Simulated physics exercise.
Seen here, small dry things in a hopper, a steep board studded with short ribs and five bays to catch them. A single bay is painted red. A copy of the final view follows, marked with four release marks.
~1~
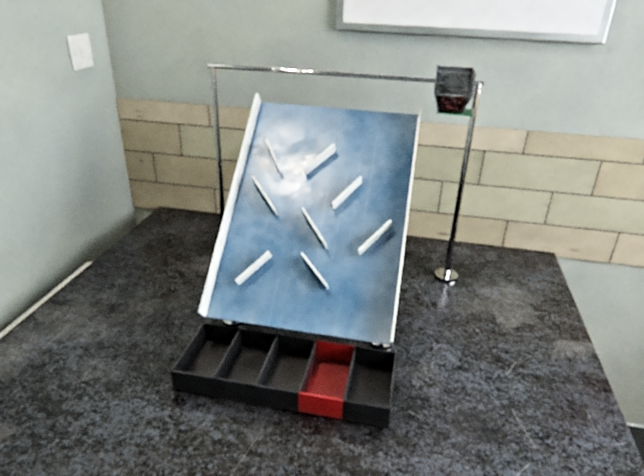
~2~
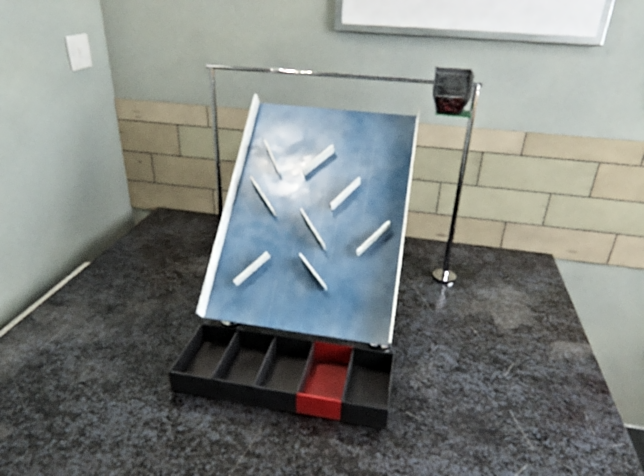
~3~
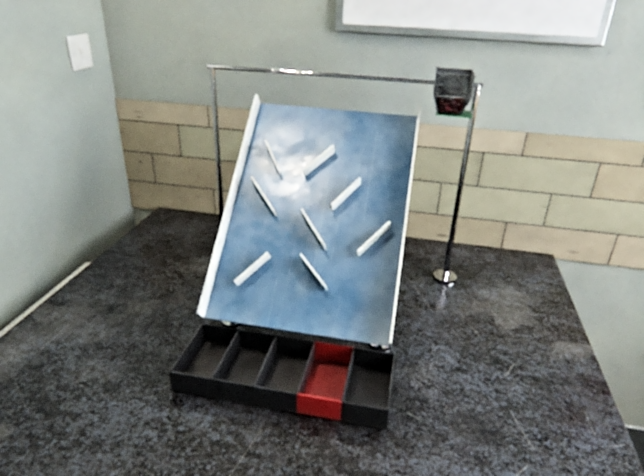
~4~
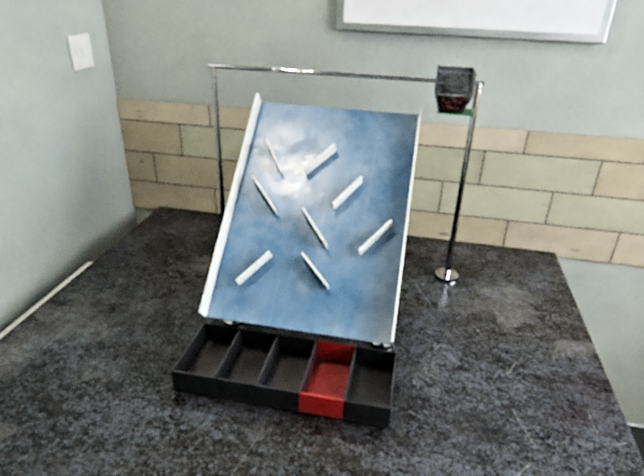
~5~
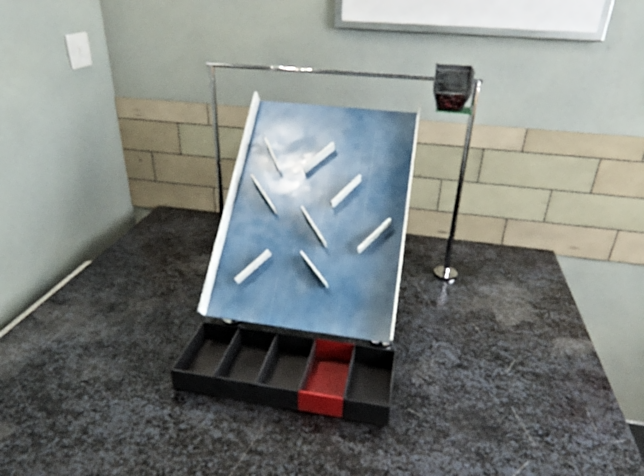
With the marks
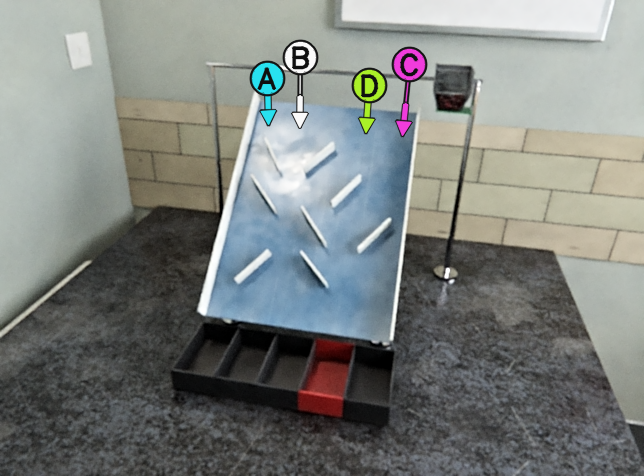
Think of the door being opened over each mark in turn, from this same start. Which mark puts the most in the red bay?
Use mark D.
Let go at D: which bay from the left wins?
The fourth.
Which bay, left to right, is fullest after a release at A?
The first from the left.
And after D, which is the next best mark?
That is mark C.
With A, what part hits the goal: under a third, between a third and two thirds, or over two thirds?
Under a third.
On the marked copy, mark A meets the board at (268, 119); mark B meets the board at (299, 122); mark C meets the board at (402, 130); mark D meets the board at (366, 127).
For mark A, a stray few in the red bay, nearly all in other bays, a stray few outside the box.
For mark B, none in the red bay, all in other bays.
For mark C, about a third in the red bay, about half in other bays, a small part held on the board.
For mark D, nearly all in the red bay, a small part in other bays.
